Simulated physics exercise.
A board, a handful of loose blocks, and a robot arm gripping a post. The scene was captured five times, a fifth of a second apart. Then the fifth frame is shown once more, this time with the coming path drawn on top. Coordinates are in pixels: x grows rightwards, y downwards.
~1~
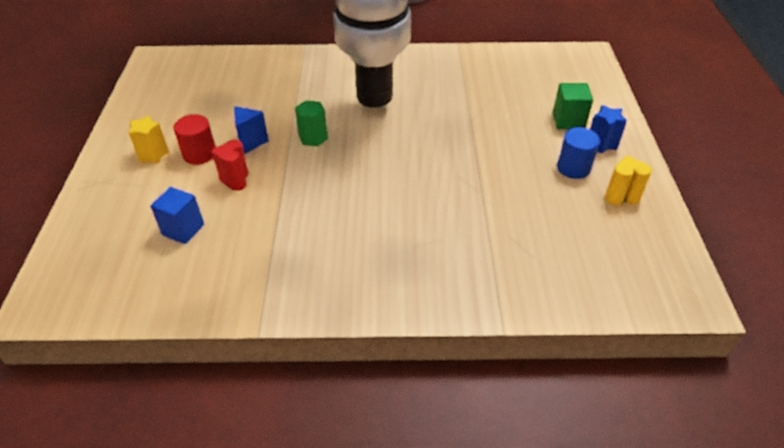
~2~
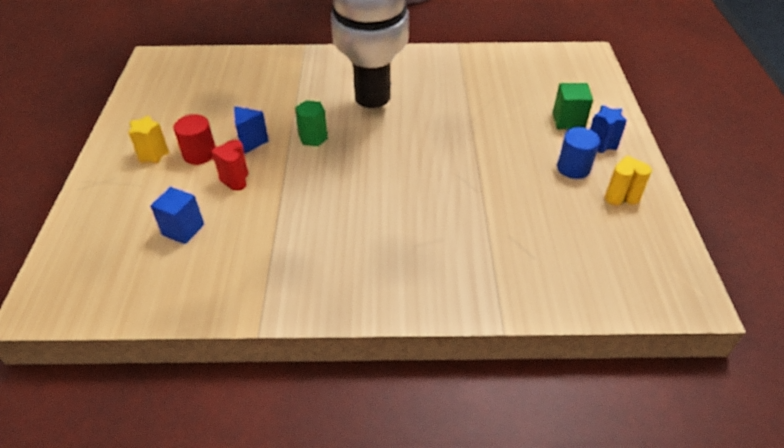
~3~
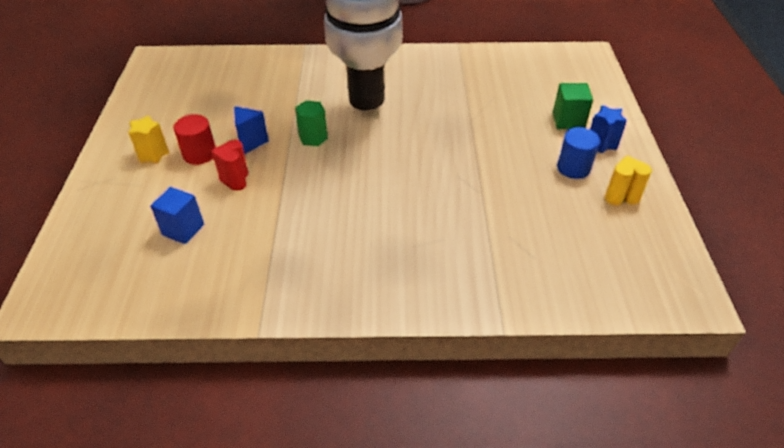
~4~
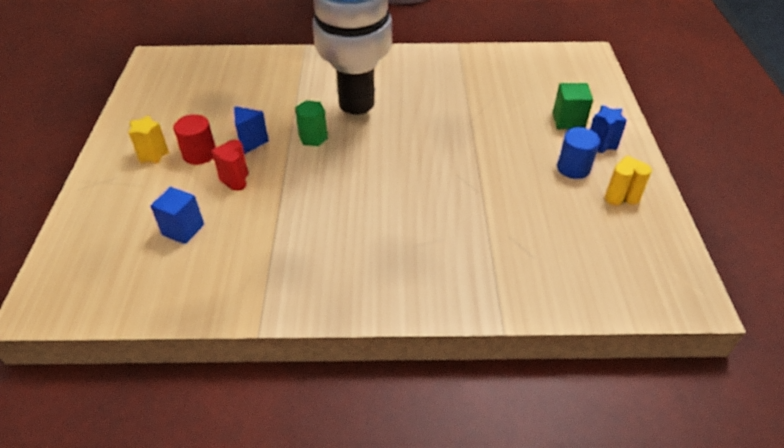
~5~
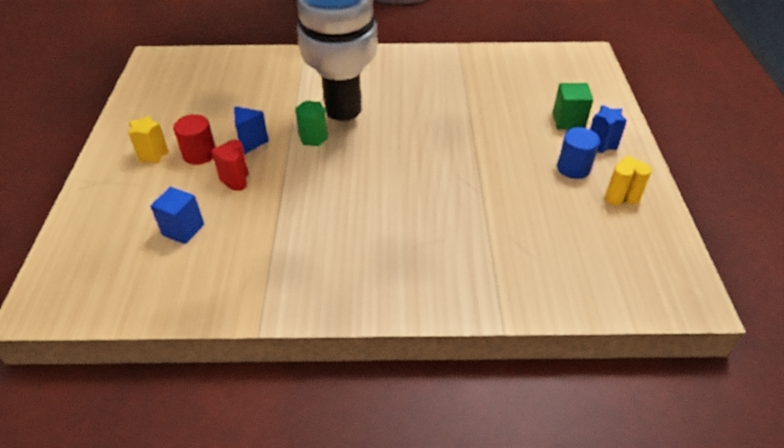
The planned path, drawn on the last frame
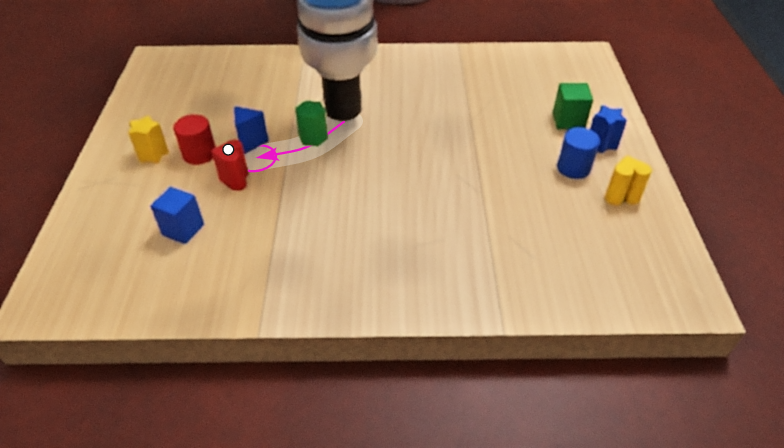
On a wooden board scattered with small red, blue, yellow and green blocks, a robot arm held its dark post near the far edge, then moved it slightly left toward the green block, pushing nothing.
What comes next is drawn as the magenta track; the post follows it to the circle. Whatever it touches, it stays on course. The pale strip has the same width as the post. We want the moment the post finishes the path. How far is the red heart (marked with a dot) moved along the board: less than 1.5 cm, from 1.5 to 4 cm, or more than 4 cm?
The answer will be the middling band, 1.5 to 4 cm.
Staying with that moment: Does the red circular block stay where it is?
Yes, that is what happens.
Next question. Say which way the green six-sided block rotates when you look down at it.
It ends up turned anticlockwise.
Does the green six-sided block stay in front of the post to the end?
I expect so.
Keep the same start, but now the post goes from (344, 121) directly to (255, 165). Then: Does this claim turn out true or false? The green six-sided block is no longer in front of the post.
My answer: False.
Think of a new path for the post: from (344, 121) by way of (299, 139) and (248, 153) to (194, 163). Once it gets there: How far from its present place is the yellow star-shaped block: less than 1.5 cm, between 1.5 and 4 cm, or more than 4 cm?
Covers 1.5 to 4 cm.
The line goes from (344, 121) over (322, 138) and (292, 151) to (256, 158); the dot is on the red heart.
What follows on the original path. One third of the way, post (320, 128); green six-sided block (287, 122).
Two thirds of the way, post (289, 141); green six-sided block (259, 138), turned 20° anticlockwise.
At the end, post (253, 147); red circular block unmoved; red heart (203, 163), turned 35° anticlockwise; blue triangular piece (237, 112); green six-sided block (225, 147), turned 45° anticlockwise.
